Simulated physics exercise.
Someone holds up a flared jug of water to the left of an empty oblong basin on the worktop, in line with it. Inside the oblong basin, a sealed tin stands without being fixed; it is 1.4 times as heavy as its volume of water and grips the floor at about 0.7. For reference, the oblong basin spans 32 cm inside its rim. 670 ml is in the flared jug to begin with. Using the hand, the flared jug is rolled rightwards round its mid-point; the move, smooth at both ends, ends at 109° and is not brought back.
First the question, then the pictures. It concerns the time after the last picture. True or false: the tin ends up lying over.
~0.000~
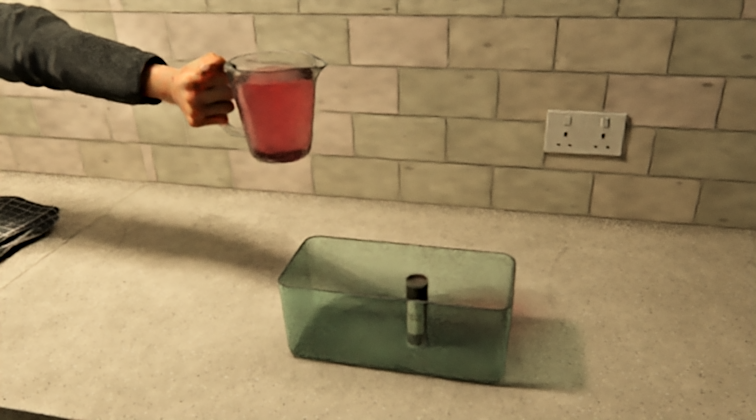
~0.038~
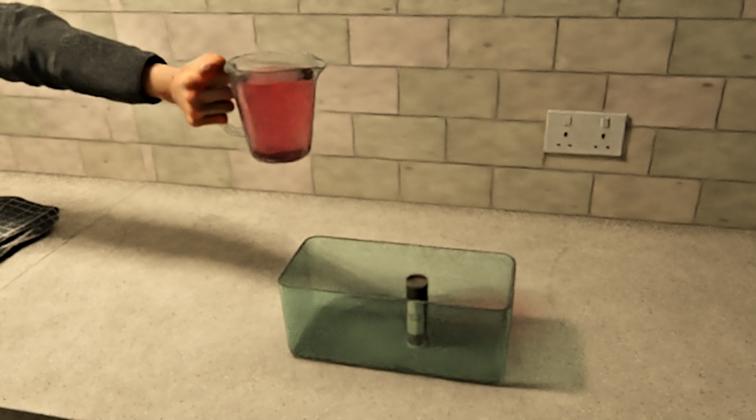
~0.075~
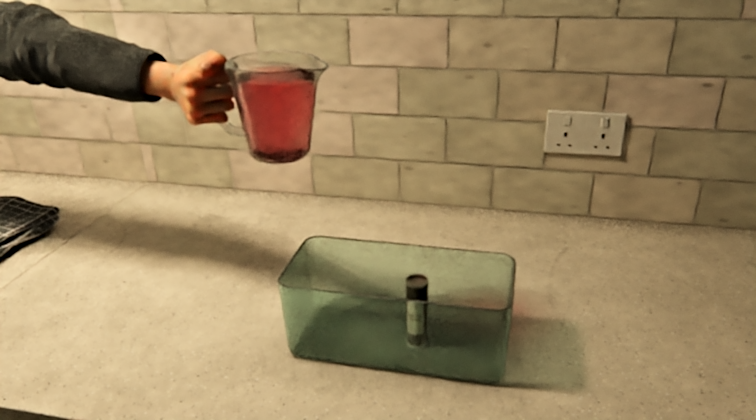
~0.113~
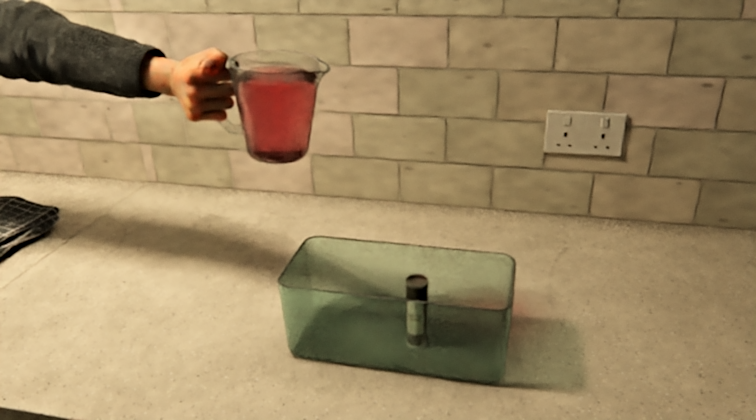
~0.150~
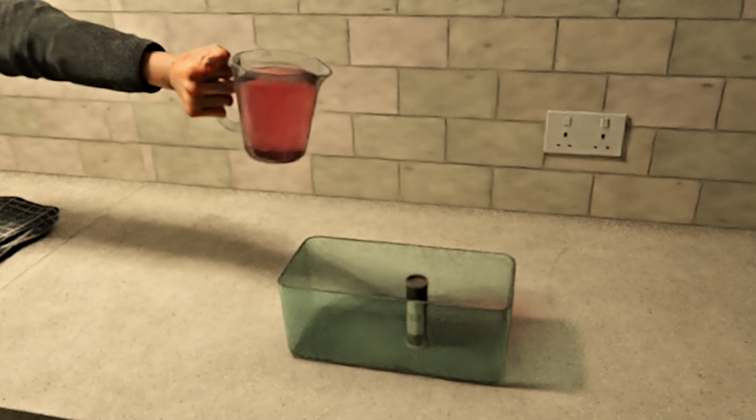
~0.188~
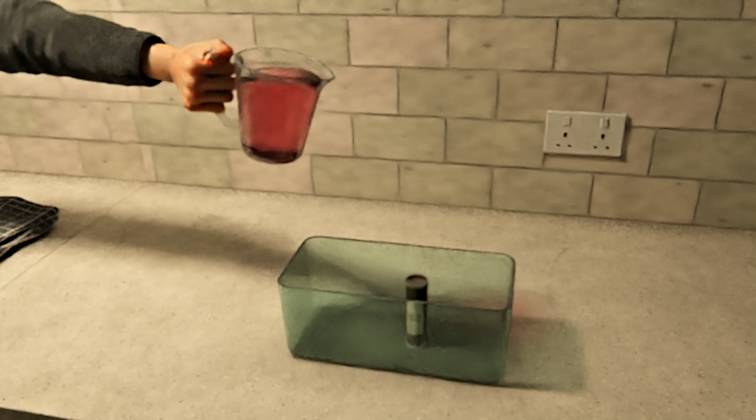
True.
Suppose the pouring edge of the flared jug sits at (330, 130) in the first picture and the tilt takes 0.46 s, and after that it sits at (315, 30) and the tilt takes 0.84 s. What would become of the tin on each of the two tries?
The tin stays vertical the first time and overturns the second time.
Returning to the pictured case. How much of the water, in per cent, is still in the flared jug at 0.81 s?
Near 16 percent, more or less.
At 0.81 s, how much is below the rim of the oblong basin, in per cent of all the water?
Value: Approx. 54 %.
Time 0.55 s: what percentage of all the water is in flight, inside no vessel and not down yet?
Share: Roughly 28 per cent.
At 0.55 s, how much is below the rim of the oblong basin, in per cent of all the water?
2 %, more or less.
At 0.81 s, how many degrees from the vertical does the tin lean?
Looks like some 0 degrees from vertical upright.
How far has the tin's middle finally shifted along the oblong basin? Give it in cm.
Shift of tin centre: Approx. 7.5 cm.
Then, 0.55 s in, the tilt is 75° and 71 per cent is still to pour; the tin stands where it began.
Then, 0.81 s in, the tilt is 107° and 15 per cent is still to pour; the tin stands 1 cm from where it began.
Then, 1.08 s in, the tilt is 109° and 0 per cent is still to pour; the tin leans 24°.
Then, 1.38 s in, the tilt is 109° and 0 per cent is still to pour; the tin lies on its side.
Finally, the tin lies on its side.
